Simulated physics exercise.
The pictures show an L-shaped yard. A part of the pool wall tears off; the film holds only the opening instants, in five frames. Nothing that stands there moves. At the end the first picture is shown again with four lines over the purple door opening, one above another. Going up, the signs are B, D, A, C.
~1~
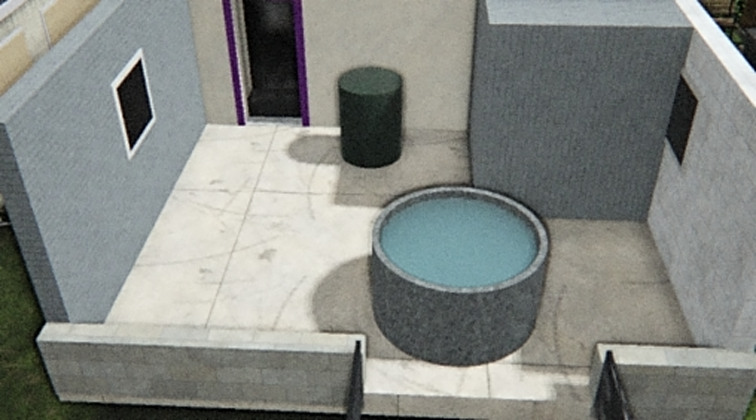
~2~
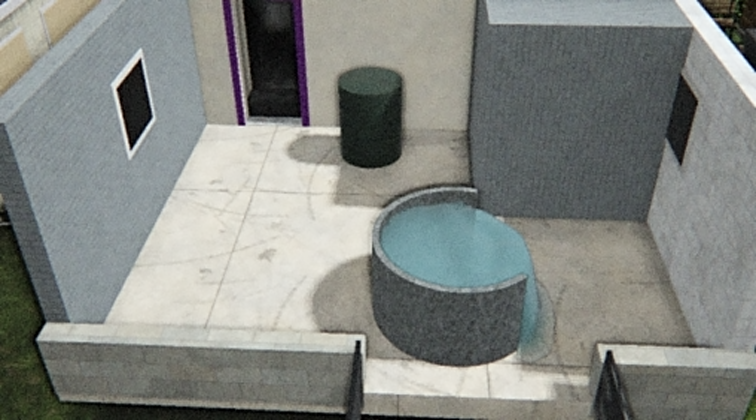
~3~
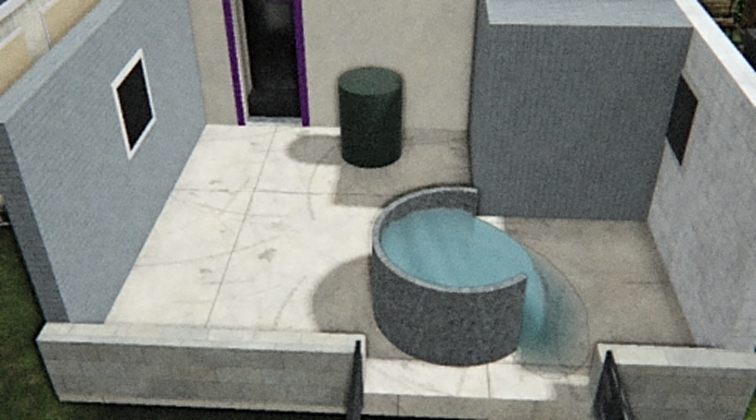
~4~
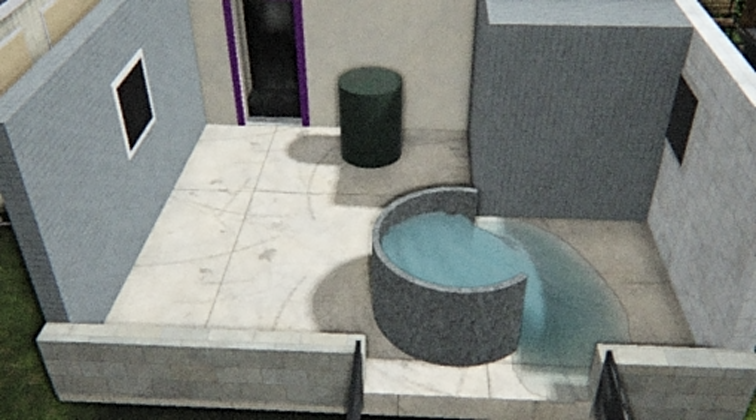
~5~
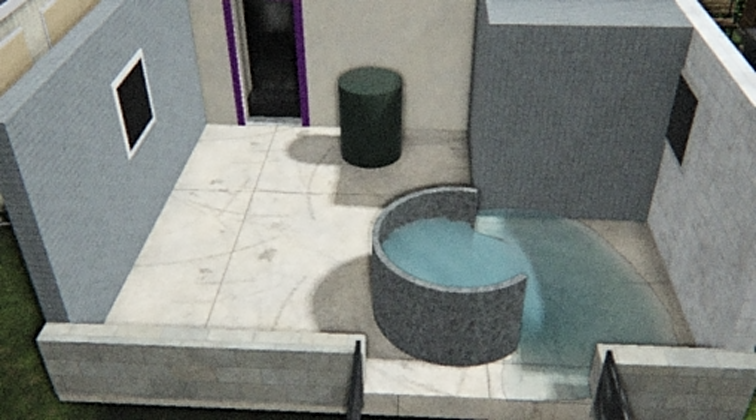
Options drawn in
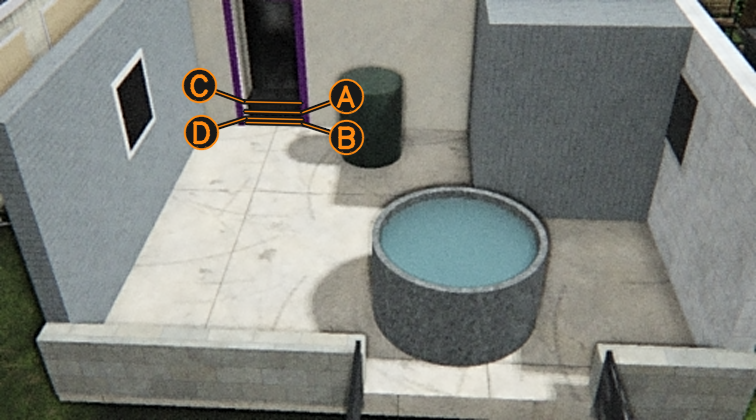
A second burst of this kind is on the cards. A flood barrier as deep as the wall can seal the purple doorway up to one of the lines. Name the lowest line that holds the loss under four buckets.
Go for B.
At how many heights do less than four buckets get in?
All of the four.
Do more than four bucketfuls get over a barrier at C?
No, that is safe.
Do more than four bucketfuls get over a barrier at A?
No, not at all.
On the marked copy, A at (273, 112); B at (274, 123); C at (272, 102); D at (274, 118); from the bottom up B, D, A, C.
Choosing A, nothing gets over.
Choosing B, a bucket or two gets in.
Choosing C, nothing gets over.
Choosing D, nothing gets over.
